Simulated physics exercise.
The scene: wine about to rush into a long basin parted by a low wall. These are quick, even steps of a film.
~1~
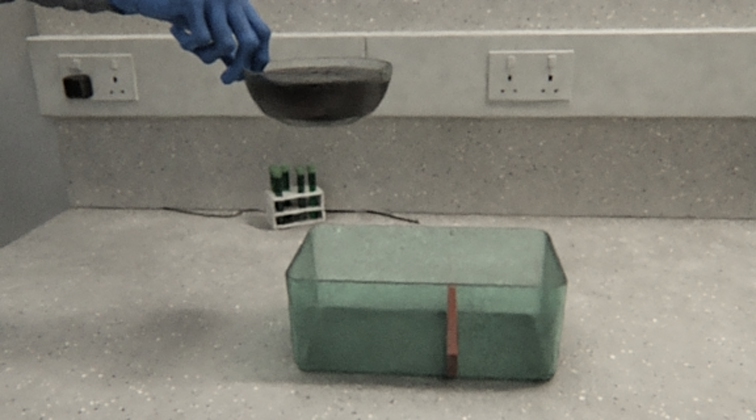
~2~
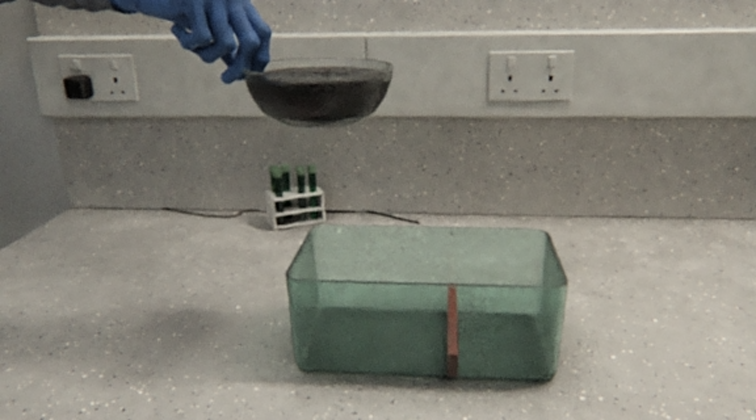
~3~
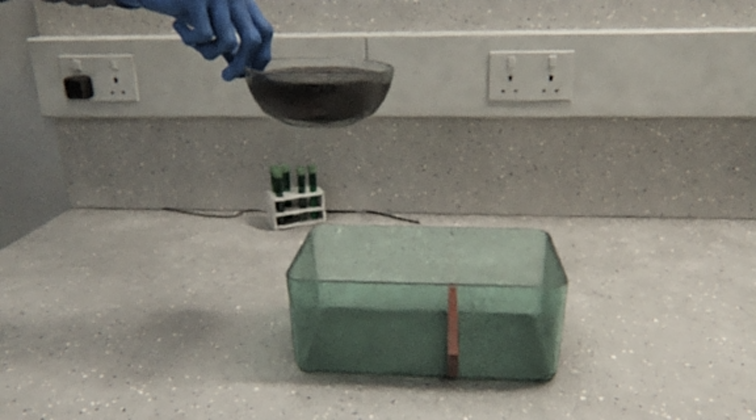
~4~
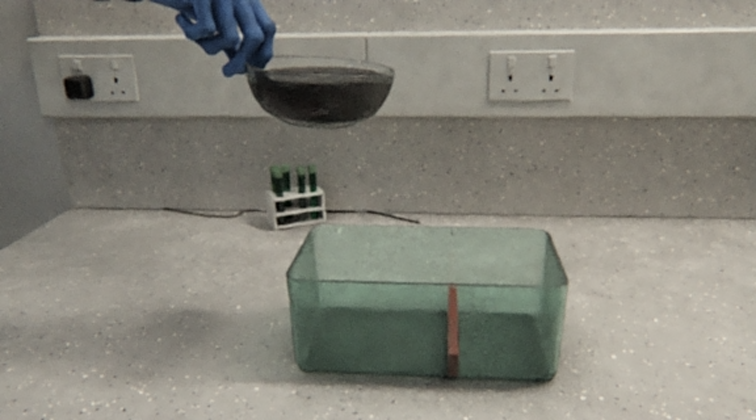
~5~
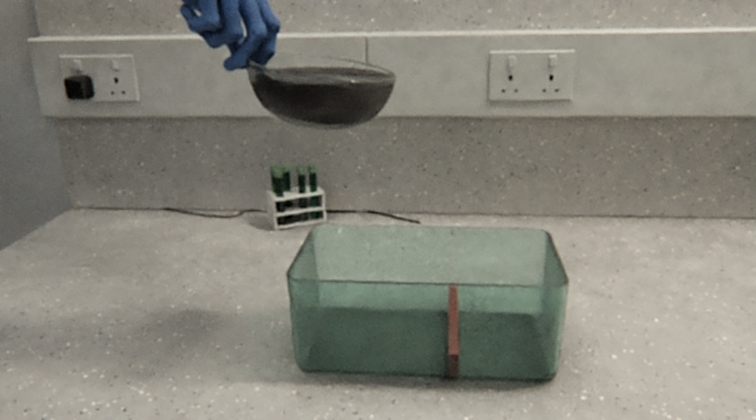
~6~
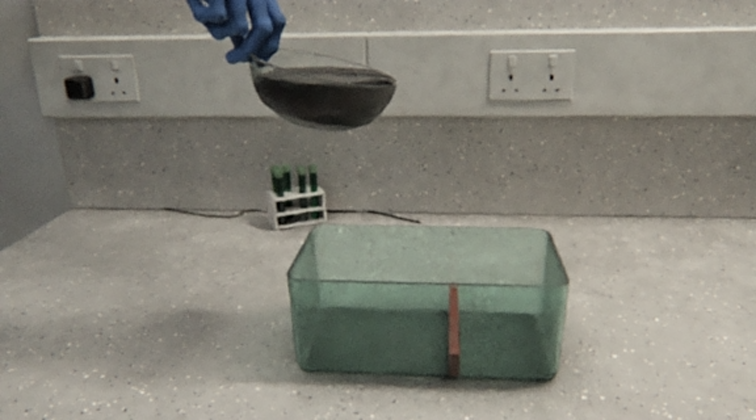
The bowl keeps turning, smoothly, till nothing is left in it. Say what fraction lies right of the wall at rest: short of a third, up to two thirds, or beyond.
It comes to from a third to two thirds.
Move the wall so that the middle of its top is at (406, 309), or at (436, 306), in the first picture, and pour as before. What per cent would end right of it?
First some 85, then 70 per cent.
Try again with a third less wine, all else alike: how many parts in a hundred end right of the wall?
About 35 per cent.
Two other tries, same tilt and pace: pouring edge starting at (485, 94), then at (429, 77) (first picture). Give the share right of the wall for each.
Roughly 50 per cent, and 65 per cent.
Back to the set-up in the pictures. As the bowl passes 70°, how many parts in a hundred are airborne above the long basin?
Some 45 per cent.
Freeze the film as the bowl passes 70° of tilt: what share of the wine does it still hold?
It comes to 25 per cent or so.
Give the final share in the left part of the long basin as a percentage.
Close to 45 per cent.
A moment on, the bowl is tipped part way and 23 per cent is still to pour, 7 is left of the wall and 25 right of it.
Next, the bowl is tipped right over and 0 per cent is still to pour, 41 is left of the wall and 55 right of it.
Then the bowl is tipped right over and 0 per cent is still to pour, 45 is left of the wall and 53 right of it.
Later the bowl is tipped right over and 0 per cent is still to pour, 46 is left of the wall and 53 right of it.
At rest 46 per cent lies left of the wall, 53 right of it and 1 outside.
